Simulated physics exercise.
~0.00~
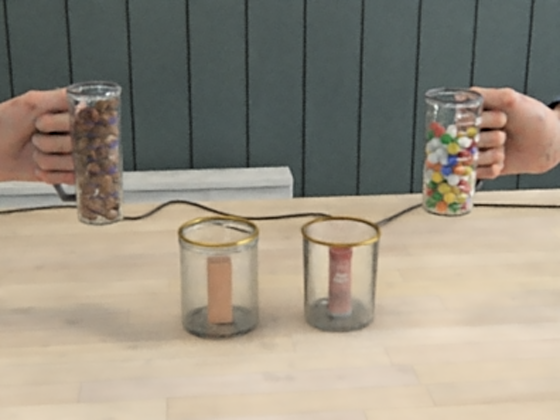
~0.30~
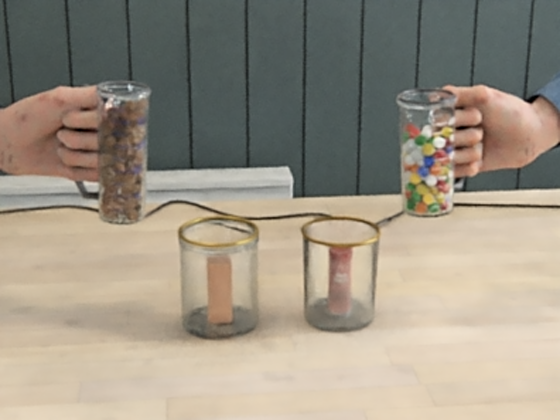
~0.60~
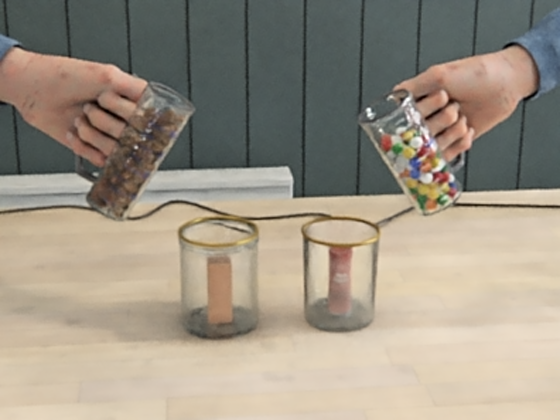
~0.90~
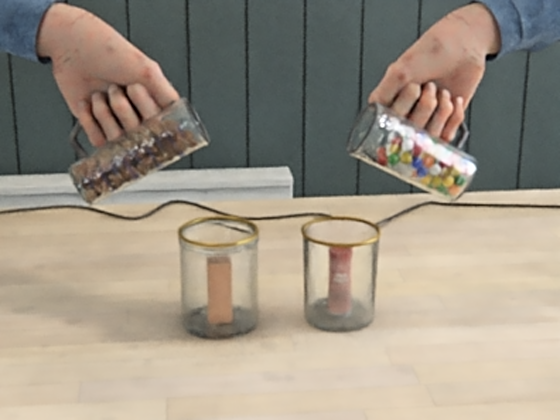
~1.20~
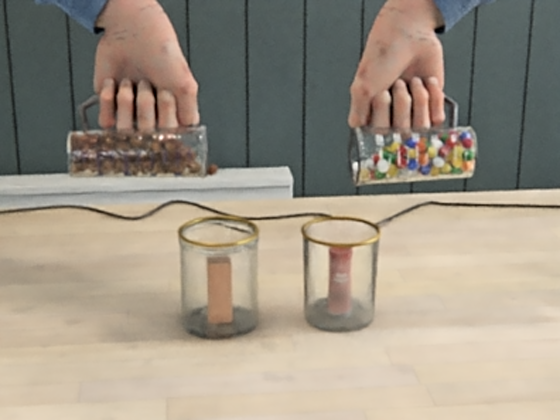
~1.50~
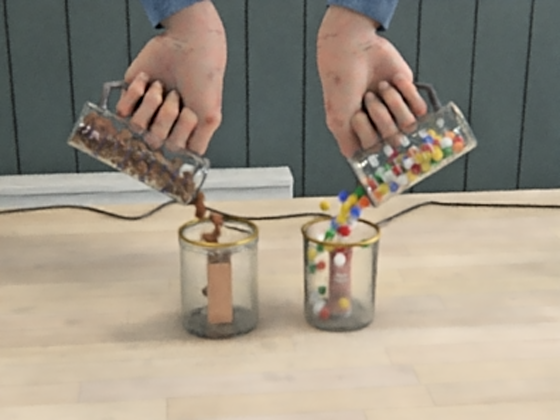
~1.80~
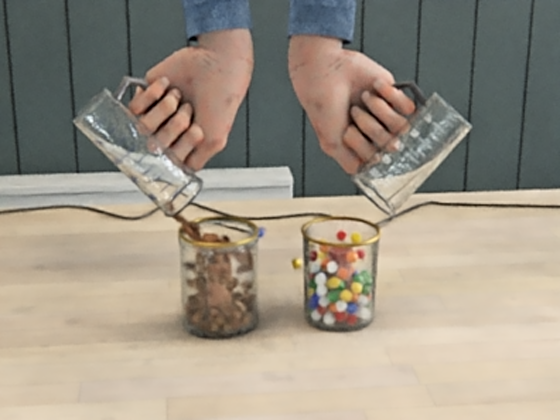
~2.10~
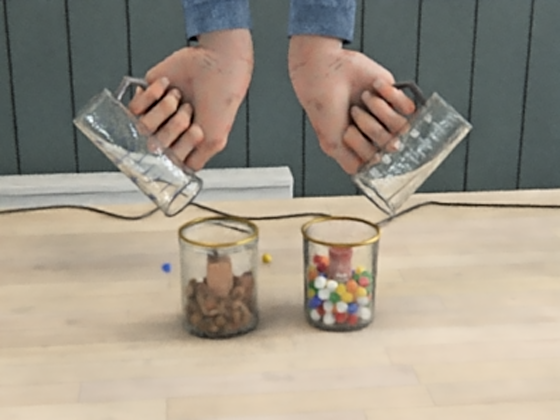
In the video, two hands tip glass cups over two gold-rimmed glasses, each with a small object standing inside, pouring brown pieces into the left and colorful ones into the right. The cups empty, two pieces land on the table, and both objects' tops remain above the piles.
